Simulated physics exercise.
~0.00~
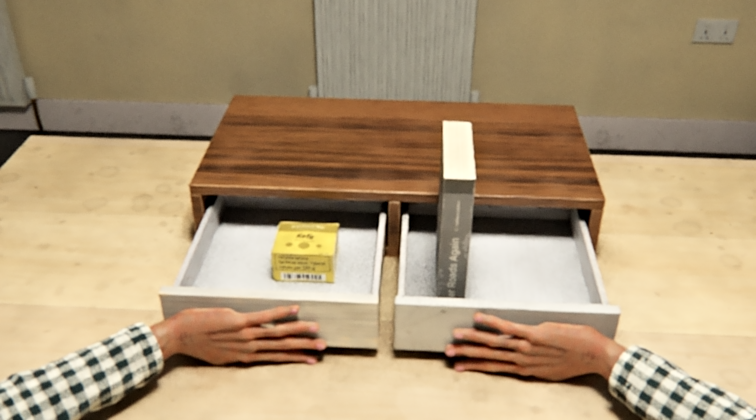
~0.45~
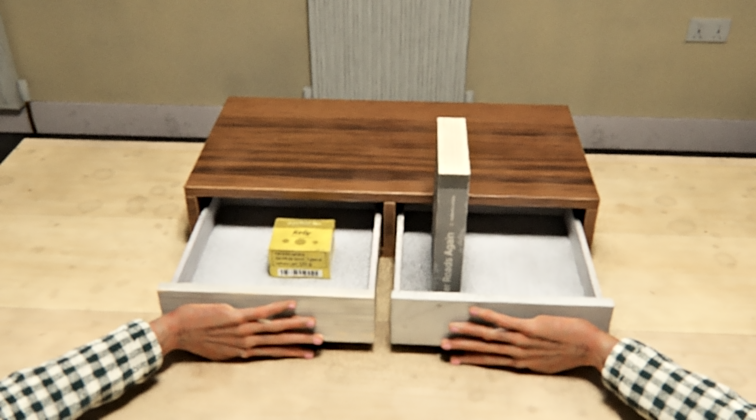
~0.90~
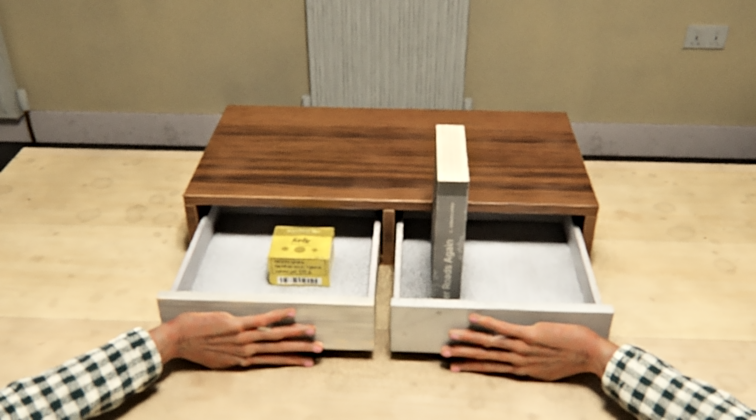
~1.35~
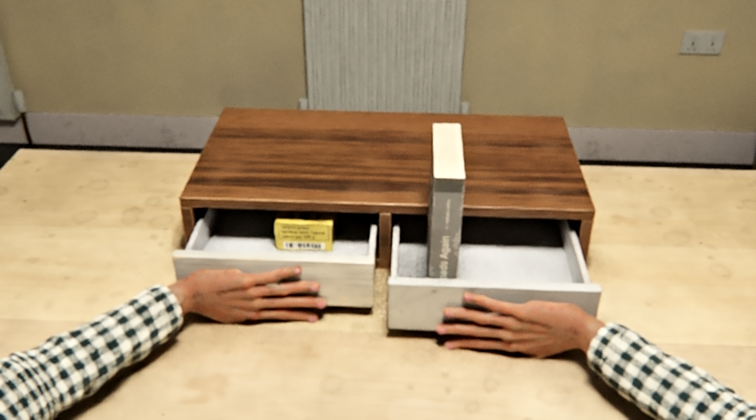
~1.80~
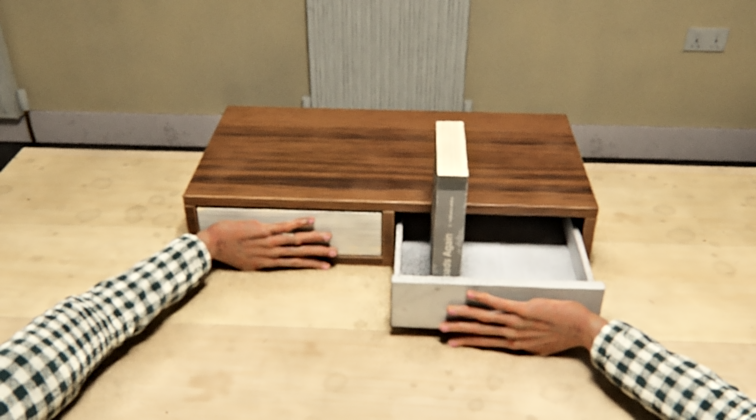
Two hands push the pulled-out drawers of a small wooden chest, the left holding a yellow carton and the right an upright grey book. Both start inward, then the right drawer stops, still ajar with the book standing in it, while the left closes fully, hiding the carton.
